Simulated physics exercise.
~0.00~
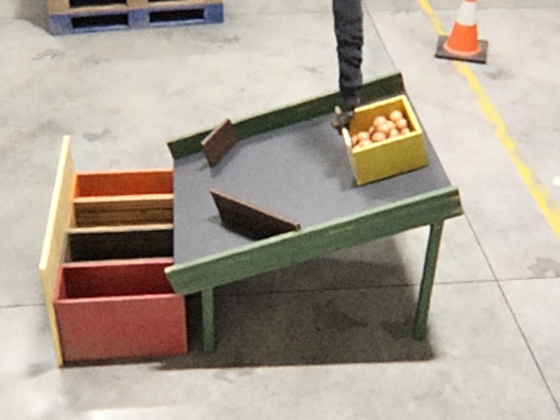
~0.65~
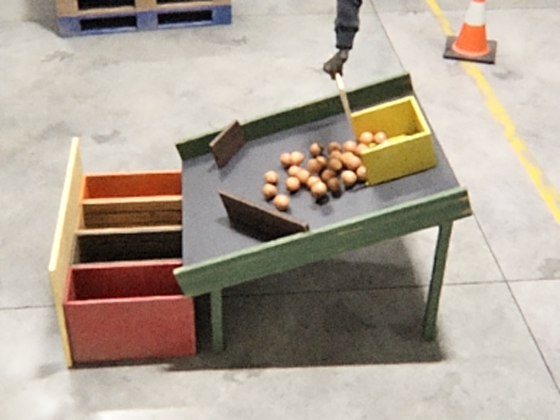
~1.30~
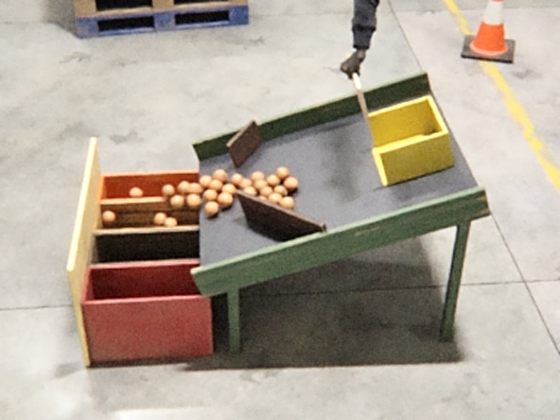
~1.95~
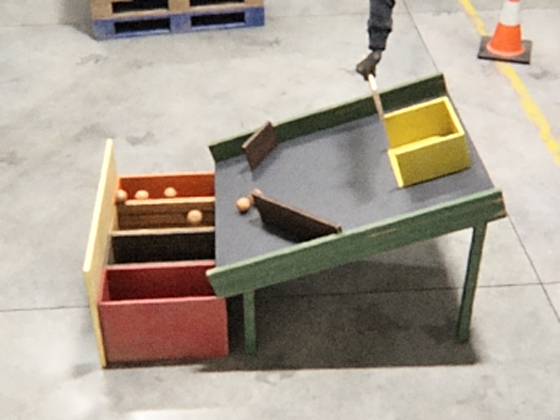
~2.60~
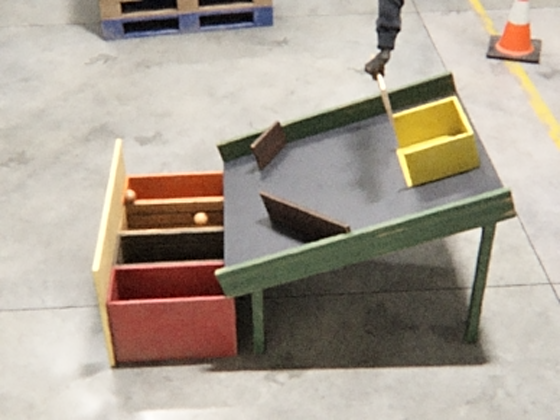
Brown balls rolling left down a sloping table from a yellow pen, passing between angled boards and dropping into wooden and orange bins.
